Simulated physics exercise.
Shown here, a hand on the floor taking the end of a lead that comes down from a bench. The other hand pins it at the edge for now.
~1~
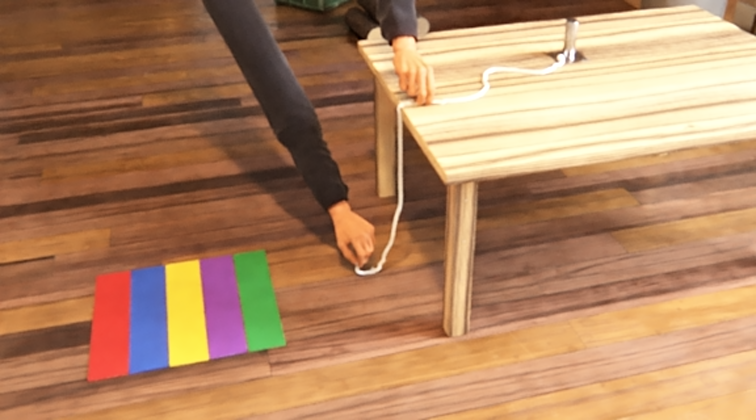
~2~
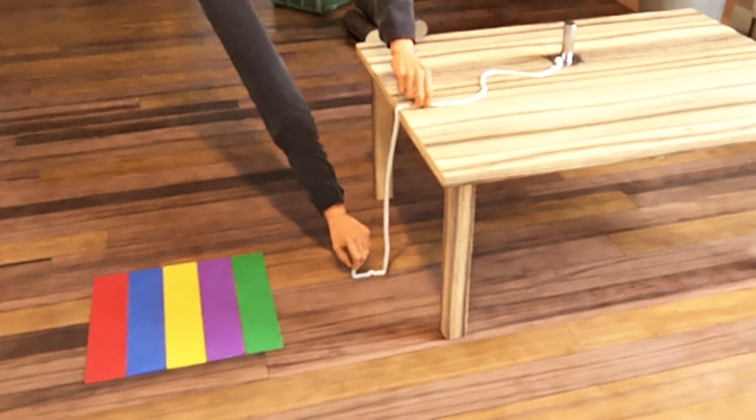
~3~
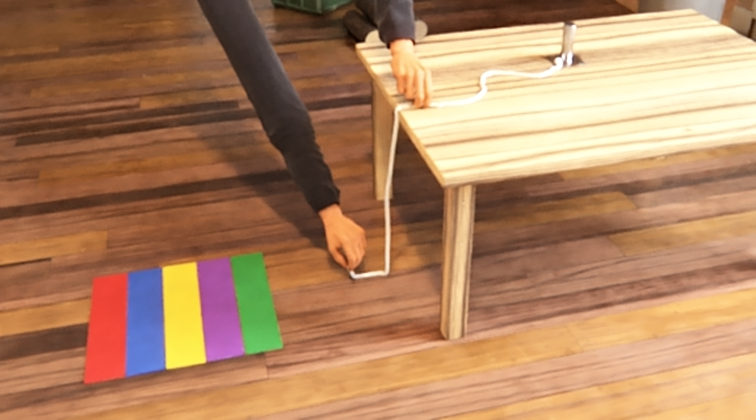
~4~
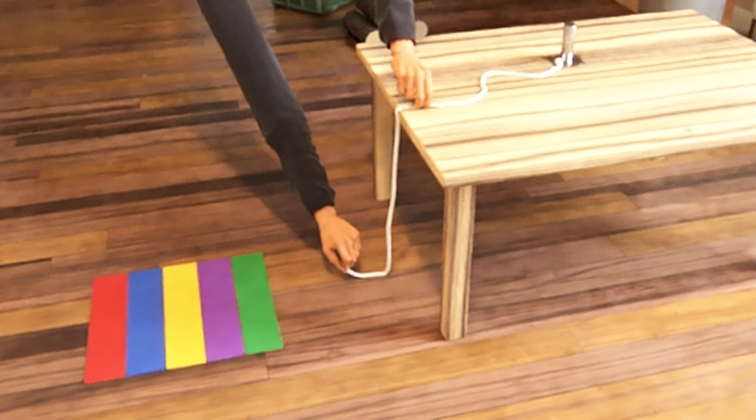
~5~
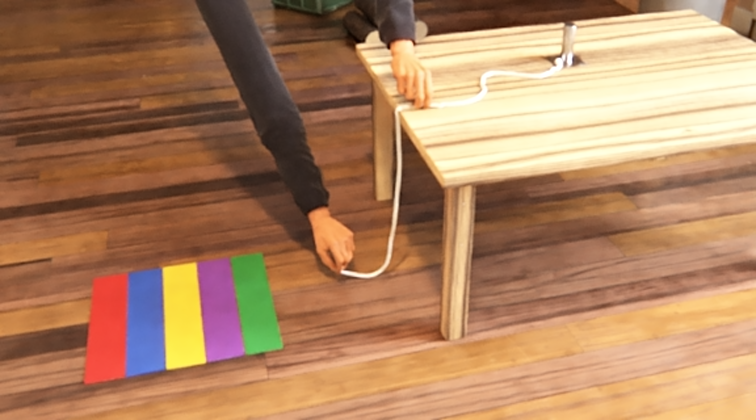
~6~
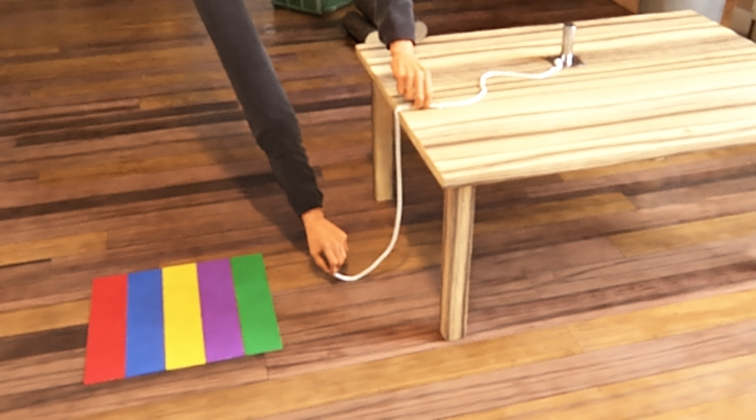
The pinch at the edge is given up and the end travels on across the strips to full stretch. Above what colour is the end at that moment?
It halts on the yellow strip.
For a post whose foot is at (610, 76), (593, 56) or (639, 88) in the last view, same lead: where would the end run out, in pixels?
Near (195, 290), (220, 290) and (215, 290).
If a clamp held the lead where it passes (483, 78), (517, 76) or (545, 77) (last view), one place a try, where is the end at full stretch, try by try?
The places are (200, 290), (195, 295) and (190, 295).
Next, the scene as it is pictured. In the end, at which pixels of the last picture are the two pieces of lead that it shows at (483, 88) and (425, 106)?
They go to (441, 88) and to (370, 123).
A little later, end near (233, 286); over purple.
Next, end near (194, 293); over yellow.
When it is tight, end near (170, 297); over yellow. Over yellow.
